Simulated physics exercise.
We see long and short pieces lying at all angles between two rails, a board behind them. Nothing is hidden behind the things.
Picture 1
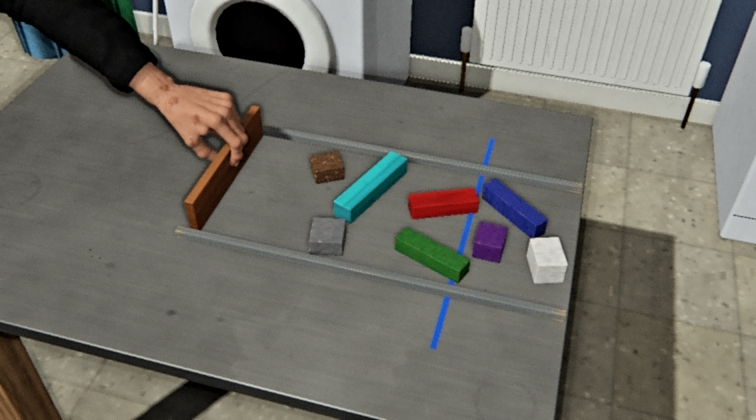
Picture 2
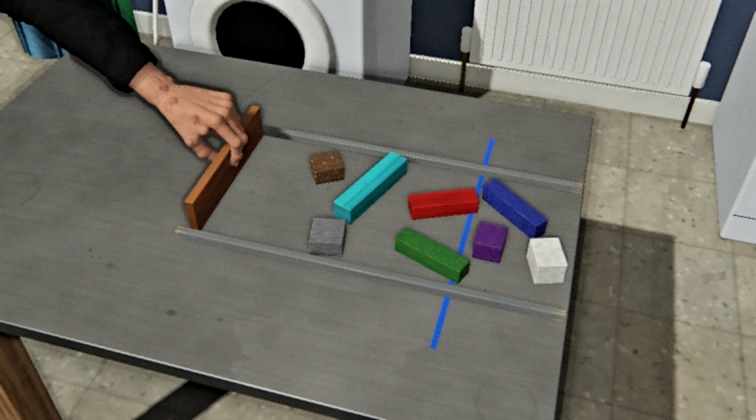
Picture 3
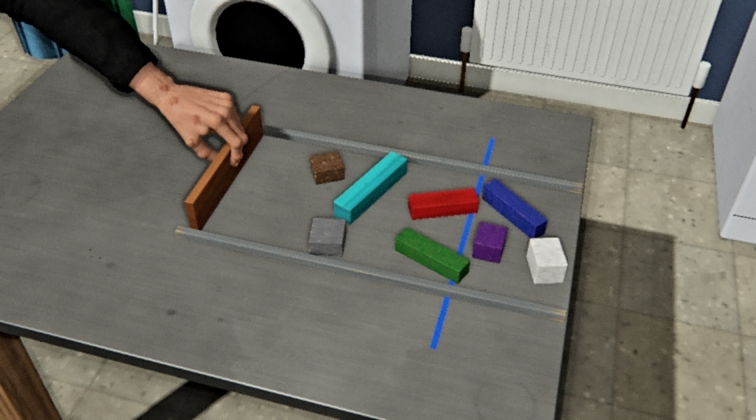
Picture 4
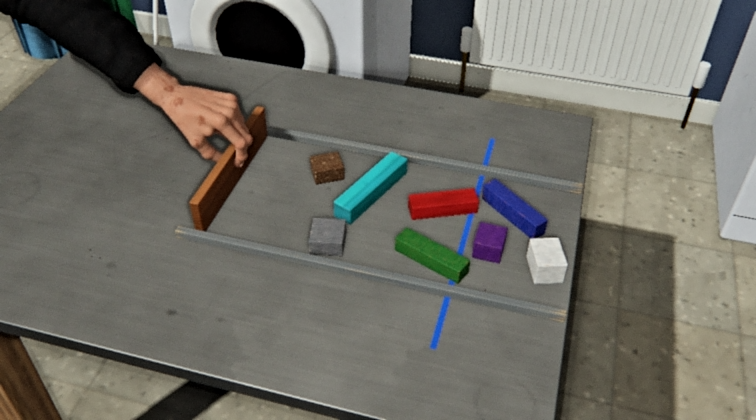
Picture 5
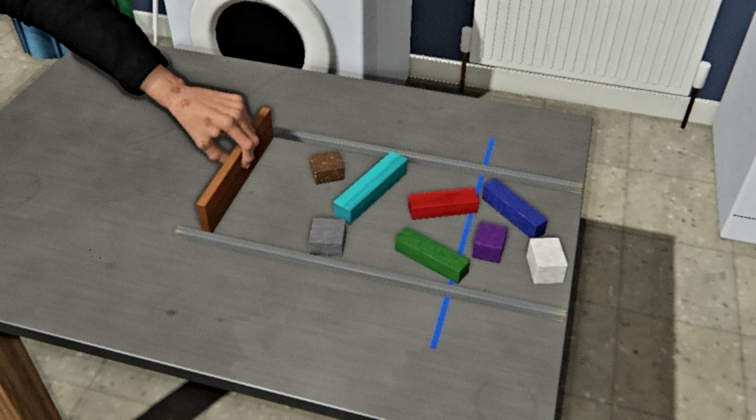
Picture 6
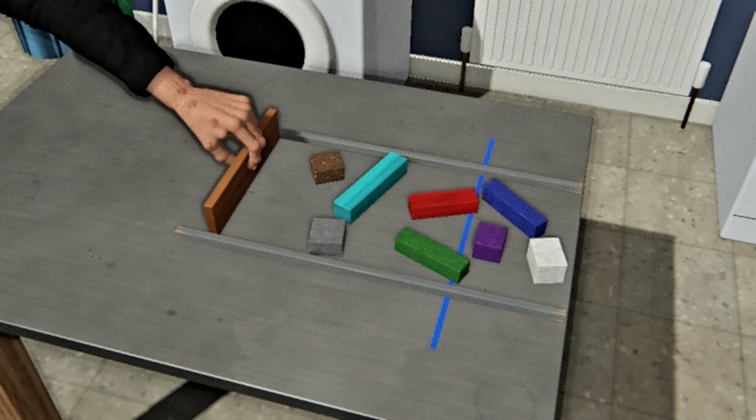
A hand in a dark sleeve holds an upright orange-brown board at the left of a grey tabletop, seen from above at an angle, with a white radiator behind. Between two rails lie brown and grey blocks, turquoise, red, green and blue bars, and purple and white blocks near a blue line. The board stays still at first, then the hand slides it slightly right, touching none of the pieces.
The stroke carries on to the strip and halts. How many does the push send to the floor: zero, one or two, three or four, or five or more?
In the end the number that fall off is zero.
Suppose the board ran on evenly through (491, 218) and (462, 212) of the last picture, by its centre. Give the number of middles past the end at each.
In that order 1 and 0.
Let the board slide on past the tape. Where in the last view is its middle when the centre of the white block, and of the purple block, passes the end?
At (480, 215) for the white block; at (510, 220) for the purple block.
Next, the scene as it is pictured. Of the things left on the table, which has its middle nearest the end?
That is the white block.
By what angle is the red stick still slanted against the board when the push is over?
About 30°.
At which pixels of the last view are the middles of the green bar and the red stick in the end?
First (529, 281), then (522, 234).
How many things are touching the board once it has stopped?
3 of them.
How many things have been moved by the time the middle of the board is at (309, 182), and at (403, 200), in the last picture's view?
At the one place 1, at the other 5.
A little later, none off yet; white block at rest near (546, 261); blue bar at rest near (514, 209); purple block at rest near (490, 242).
When it is over, the number that fall off is zero.
